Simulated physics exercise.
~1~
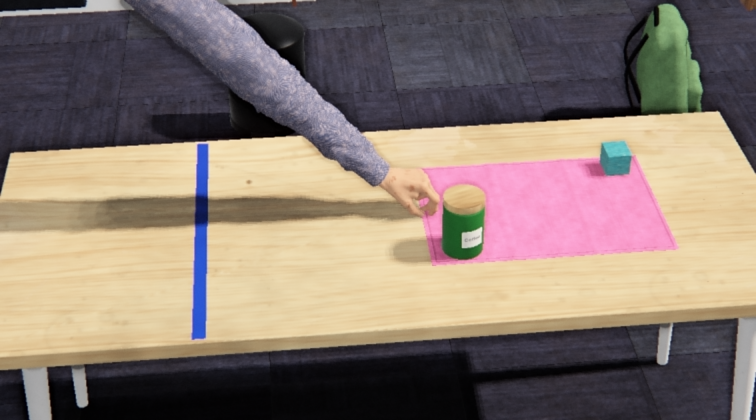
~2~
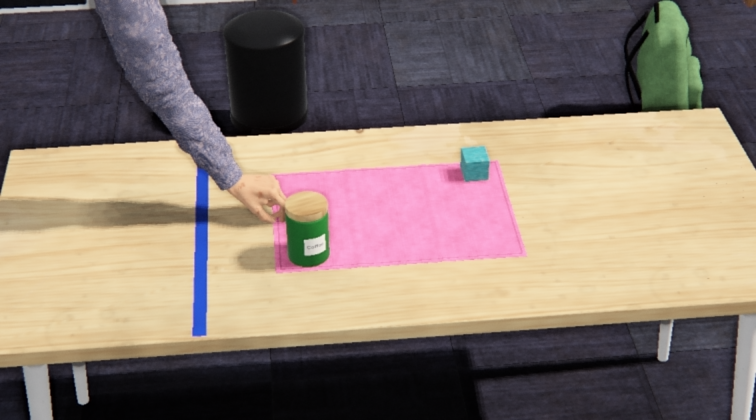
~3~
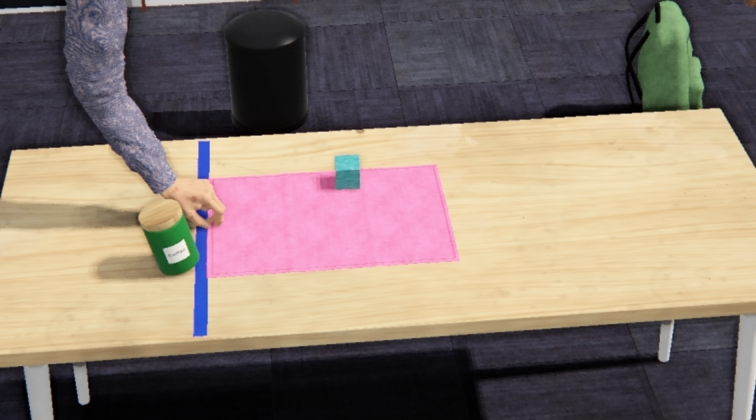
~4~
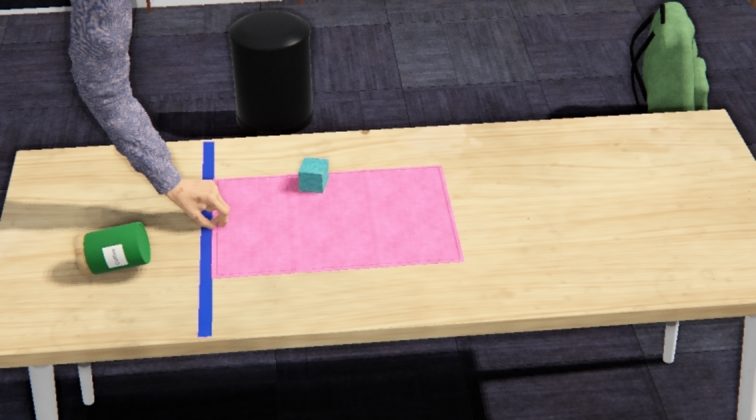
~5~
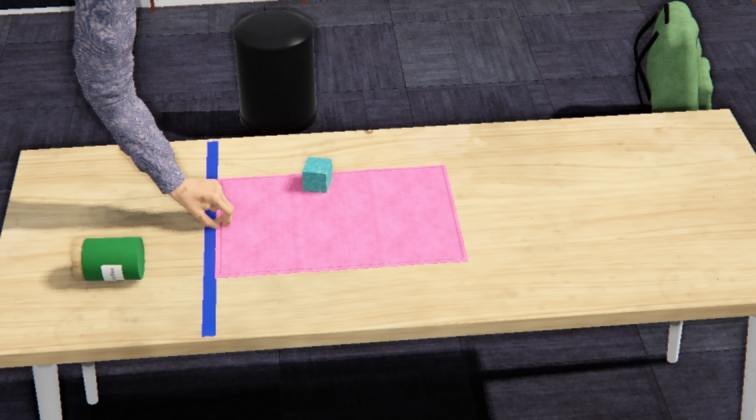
At first, a green jar with a wooden lid stands near the left edge of a pink table runner, while a turquoise block sits toward its far right corner. A hand at the runner's leading edge draws the cloth left across the wooden table, and both objects ride along toward a blue tape line. The cloth stops at the tape, but the jar carries on past it, leaning over. It topples onto its side and rolls slightly. The block slides a little left across the cloth and stays on it, with the hand still resting at the edge.
